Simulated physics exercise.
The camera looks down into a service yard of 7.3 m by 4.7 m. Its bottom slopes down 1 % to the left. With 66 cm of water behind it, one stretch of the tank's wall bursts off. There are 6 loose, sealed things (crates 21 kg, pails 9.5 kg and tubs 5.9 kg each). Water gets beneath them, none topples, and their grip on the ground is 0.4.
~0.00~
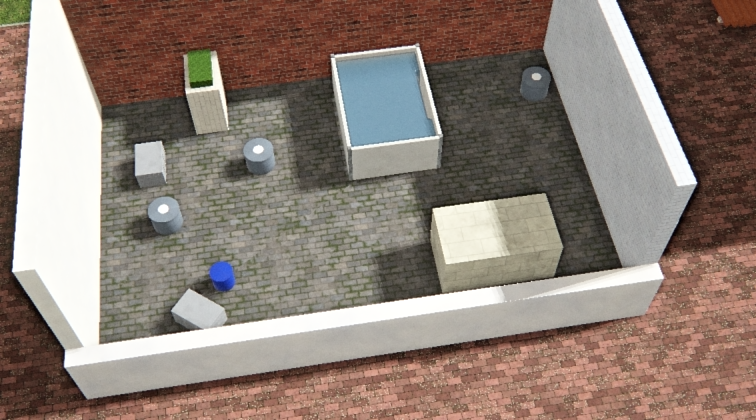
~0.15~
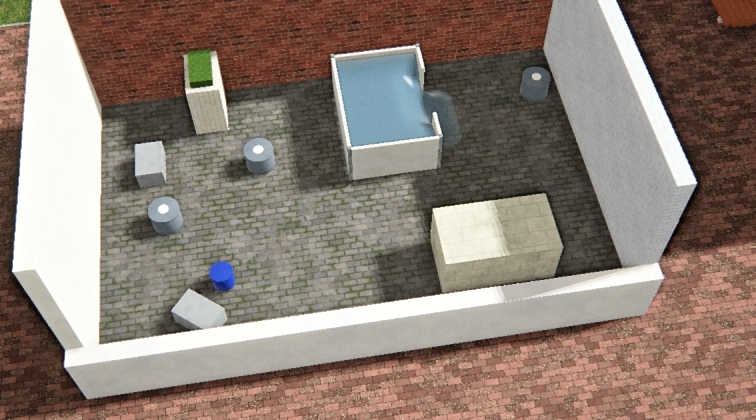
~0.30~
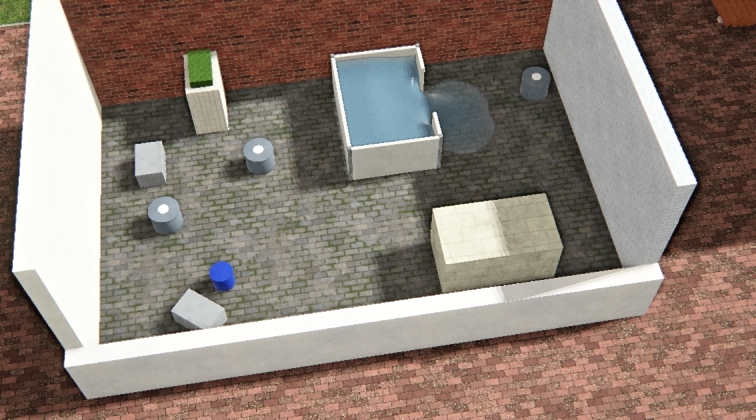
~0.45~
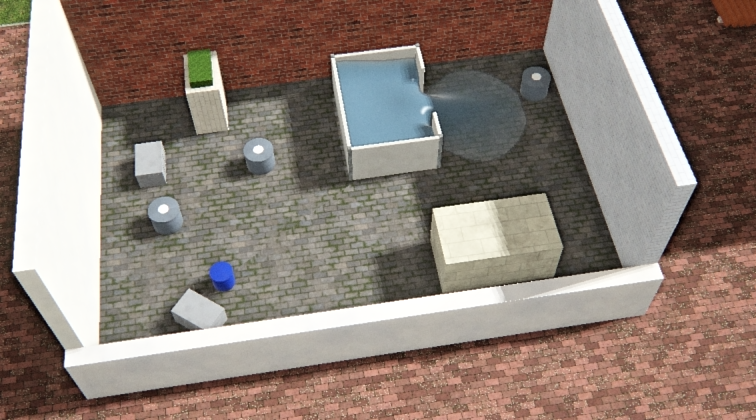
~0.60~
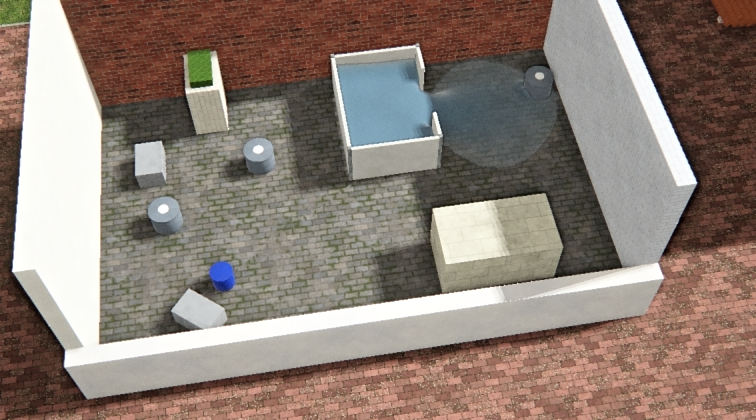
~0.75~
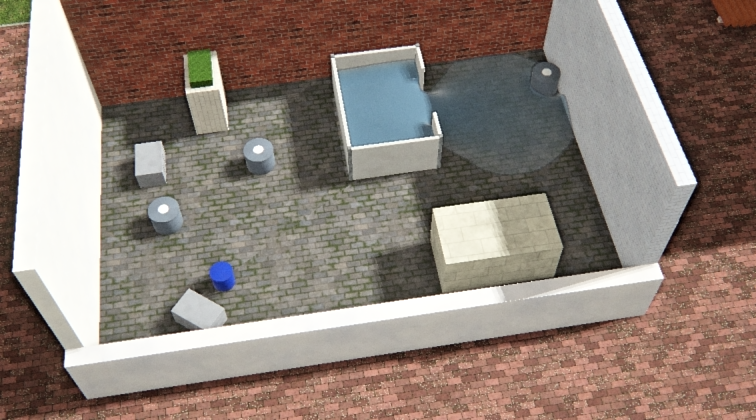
Water bursts through the right side of a white-walled tank in a paved yard and spreads rightward in a widening sheet, reaching a grey tub near the right wall and shifting it slightly, while the other objects stay still.
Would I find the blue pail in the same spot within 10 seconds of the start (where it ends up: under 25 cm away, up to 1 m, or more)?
The blue pail stays put.
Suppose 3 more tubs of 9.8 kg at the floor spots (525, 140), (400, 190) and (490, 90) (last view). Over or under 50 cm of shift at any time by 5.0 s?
In that order: More, less, over.
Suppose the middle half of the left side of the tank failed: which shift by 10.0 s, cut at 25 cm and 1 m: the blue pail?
In that case the blue pail moves a short way.
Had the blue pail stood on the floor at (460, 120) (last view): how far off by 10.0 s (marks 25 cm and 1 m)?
It gets carried off.
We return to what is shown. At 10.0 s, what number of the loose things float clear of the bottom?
I count 2.
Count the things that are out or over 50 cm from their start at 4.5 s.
1 of them.
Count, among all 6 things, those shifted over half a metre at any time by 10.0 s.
I count 2.
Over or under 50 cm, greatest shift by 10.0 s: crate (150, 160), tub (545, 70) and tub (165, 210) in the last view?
In that order: Under, more, more.
After 2.0 s the blue pail is near (221, 272), 0.0 m from its start, aground; 1 afloat.
After 4.5 s the blue pail is near (221, 272), 0.0 m from its start, aground; 1 afloat.
After 7.0 s the blue pail is near (221, 272), 0.0 m from its start, aground; 1 afloat.
After 10.0 s the blue pail is near (221, 272), 0.0 m from its start, aground; 2 afloat.
